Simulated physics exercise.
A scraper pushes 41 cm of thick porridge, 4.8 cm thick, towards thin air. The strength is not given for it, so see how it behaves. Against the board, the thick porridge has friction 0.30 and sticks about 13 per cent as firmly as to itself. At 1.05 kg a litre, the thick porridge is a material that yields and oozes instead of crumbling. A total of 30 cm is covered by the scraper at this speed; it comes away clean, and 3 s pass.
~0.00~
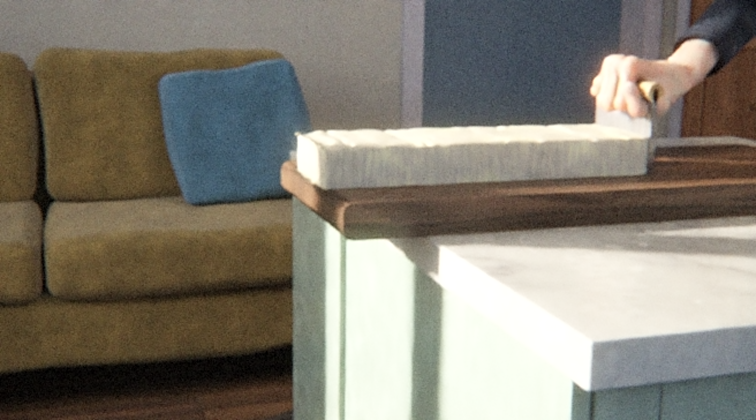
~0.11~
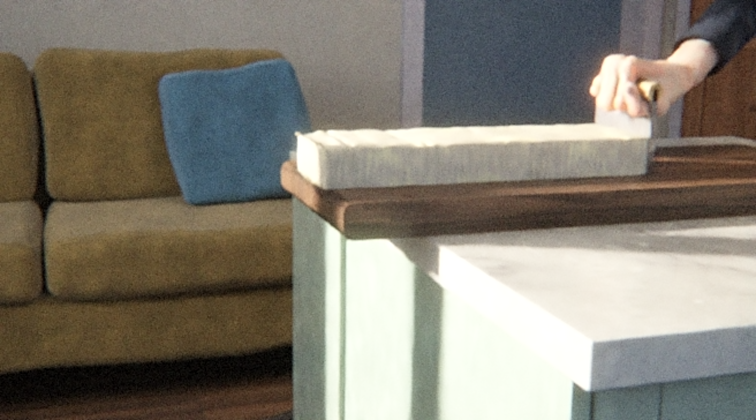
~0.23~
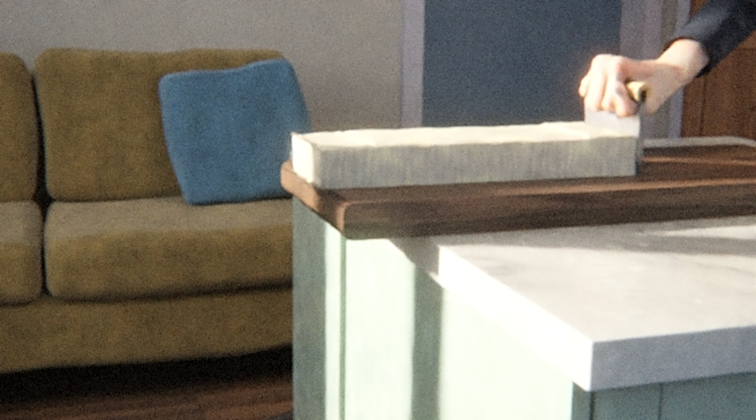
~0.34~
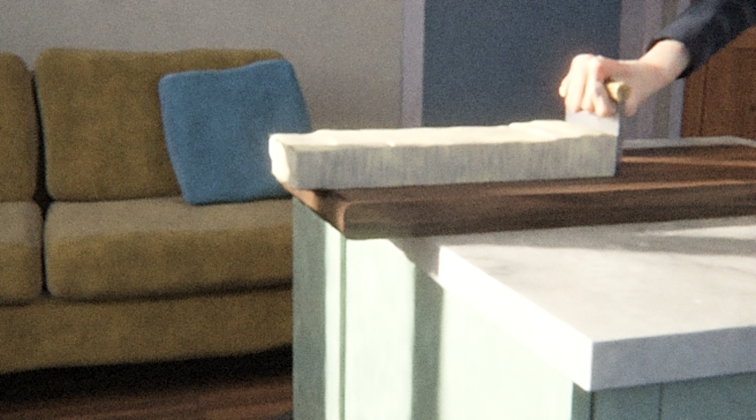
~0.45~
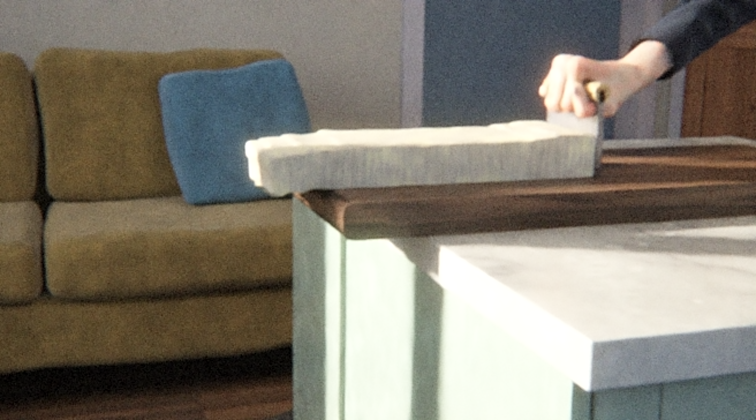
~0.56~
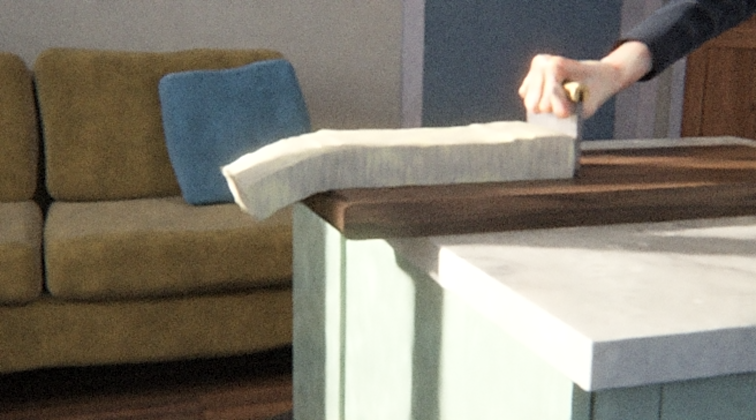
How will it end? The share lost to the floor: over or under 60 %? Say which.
The answer is over.
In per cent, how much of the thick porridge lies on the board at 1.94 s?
30 %.
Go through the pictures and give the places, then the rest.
The first picture shows foot of the scraper at (647, 175), not yet moved; foremost bit of the thick porridge at (324, 160).
The second picture shows foot of the scraper at (647, 175), not yet moved; foremost bit of the thick porridge at (324, 160).
The third picture shows foot of the scraper at (635, 175), moved 1.6 cm; foremost bit of the thick porridge at (319, 177), 2 % of it past the edge, in one piece.
The fourth picture shows foot of the scraper at (615, 176), moved 4.5 cm; foremost bit of the thick porridge at (296, 160), 8 % of it past the edge, in one piece.
The fifth picture shows foot of the scraper at (594, 177), moved 7.3 cm; foremost bit of the thick porridge at (270, 166), 14 % of it past the edge, in one piece.
The sixth picture shows foot of the scraper at (573, 178), moved 10 cm; foremost bit of the thick porridge at (244, 186), 22 % of it past the edge, in one piece.
After 0.97 s, 54 % lies on the board and 6 % has fallen.
After 1.46 s, 29 % lies on the board and 33 % has fallen.
After 1.94 s, 29 % lies on the board and 66 % has fallen.
After 2.42 s, 29 % lies on the board and 66 % has fallen.
After 4.42 s, 29 % lies on the board and 66 % has fallen.
